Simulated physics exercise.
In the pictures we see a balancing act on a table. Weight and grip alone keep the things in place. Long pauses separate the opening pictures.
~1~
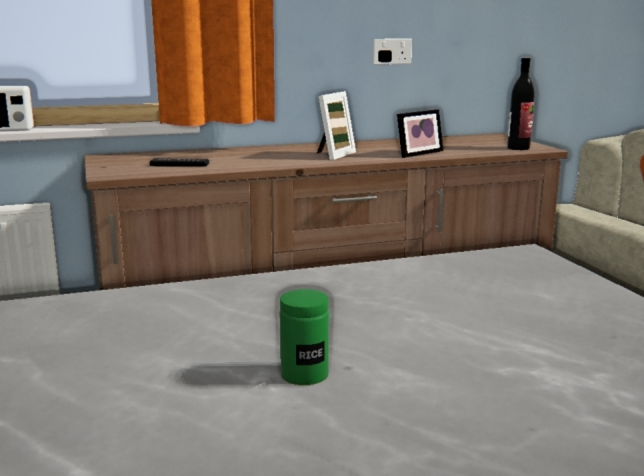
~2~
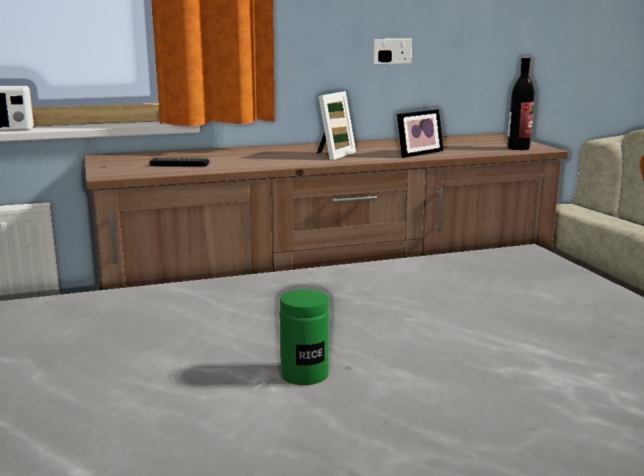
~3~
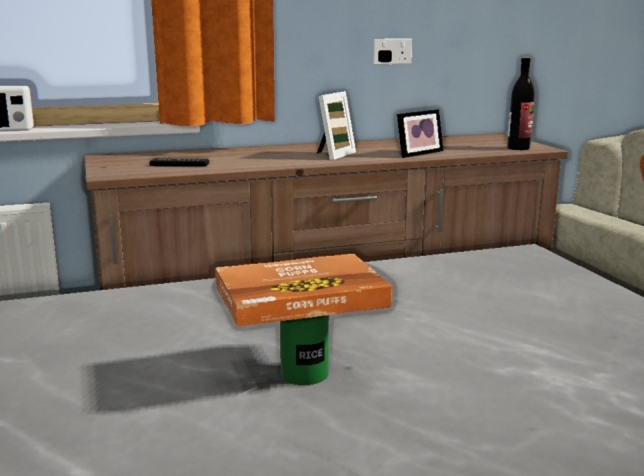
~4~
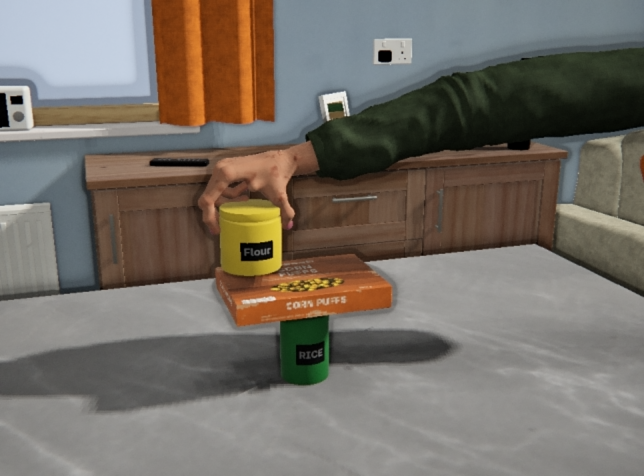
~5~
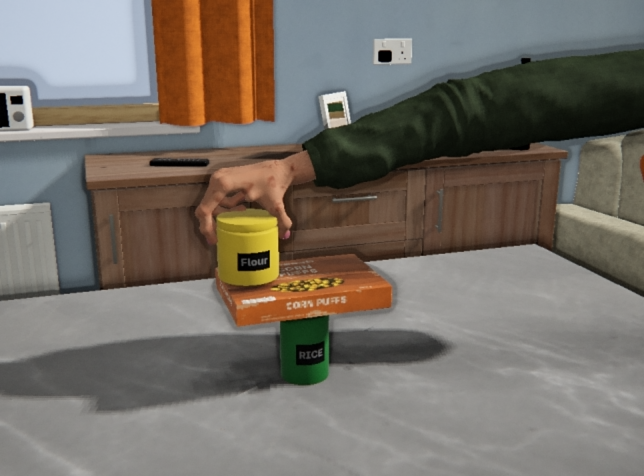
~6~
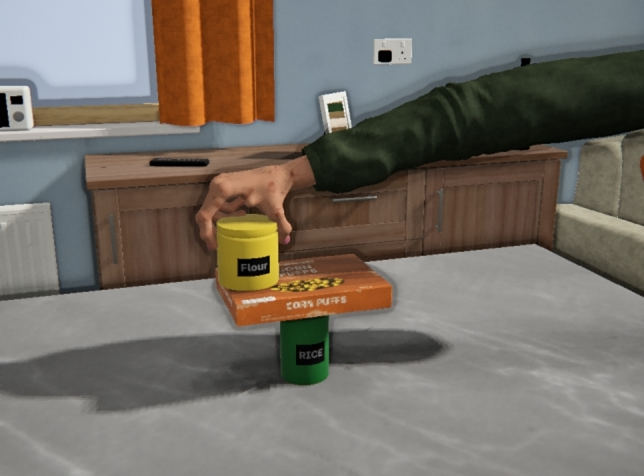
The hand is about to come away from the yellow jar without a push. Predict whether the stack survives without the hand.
It falls down.
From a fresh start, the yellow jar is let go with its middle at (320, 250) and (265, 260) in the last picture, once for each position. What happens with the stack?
Result one: The stack stands. Result two: The stack falls.
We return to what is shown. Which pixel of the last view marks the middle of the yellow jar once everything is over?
Around (127, 369).
Then, 0.40 s after the last picture, yellow jar now fallen; orange packet on its side.
Then, 0.70 s after the last picture, orange packet now fallen.
At rest, fallen, orange packet and yellow jar; green jar in place. Seen from the same camera at the end, yellow jar near (127, 369). The stack loses its balance.
